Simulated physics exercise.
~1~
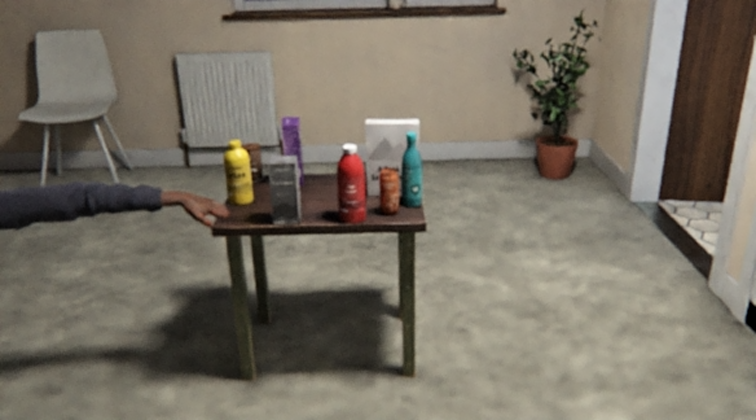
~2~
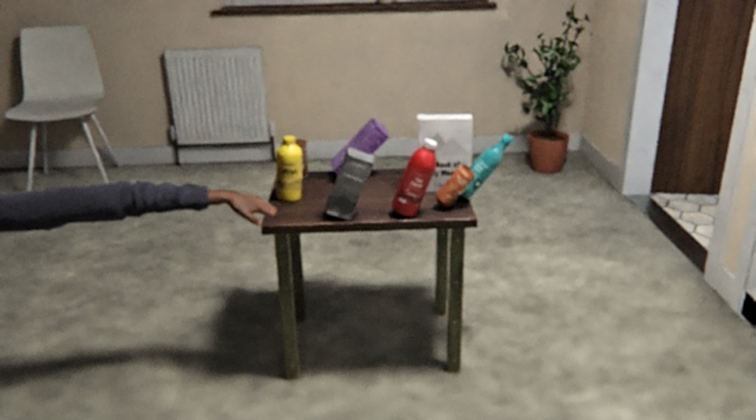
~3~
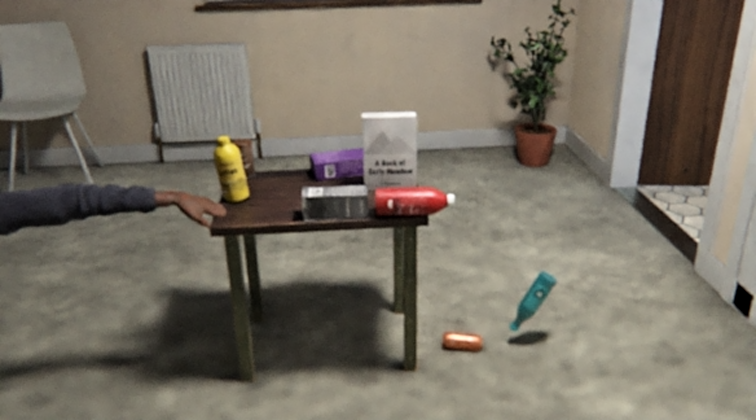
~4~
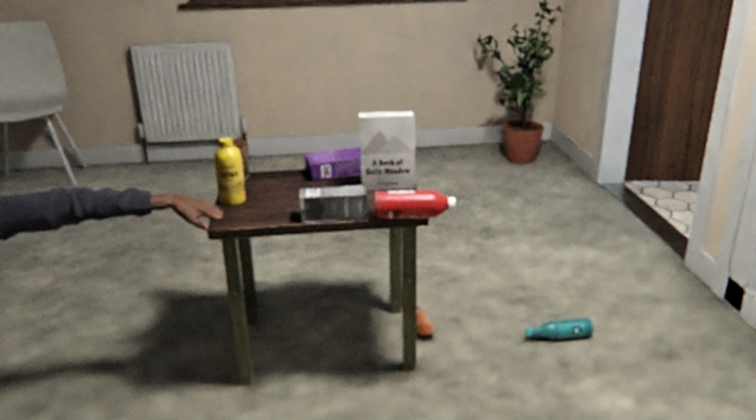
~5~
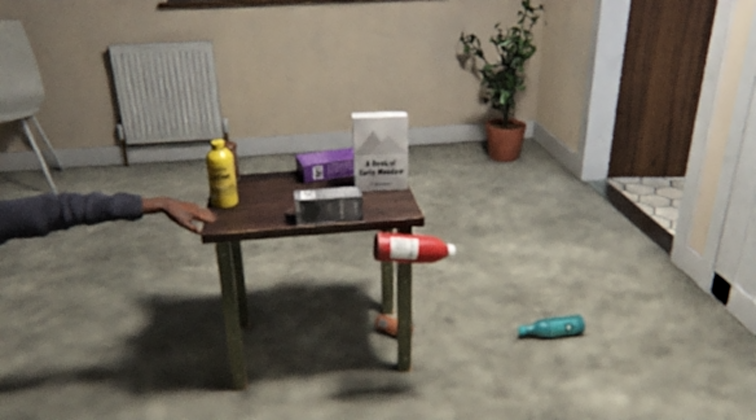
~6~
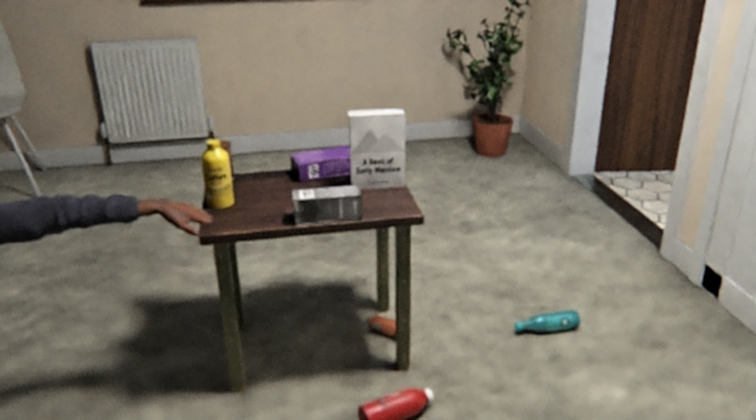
At first, a hand grips the left edge of a small dark table crowded with upright bottles, cartons and a white book. The table slides a short way right, and the purple packet, grey carton, red bottle, orange can and turquoise bottle lean sharply right. It then moves back left, the packet, carton and red bottle lie toppled on top, and the orange can and turquoise bottle drop to the floor. The can rolls beneath the table. Finally the red bottle falls off too, while the yellow bottle and book remain standing.
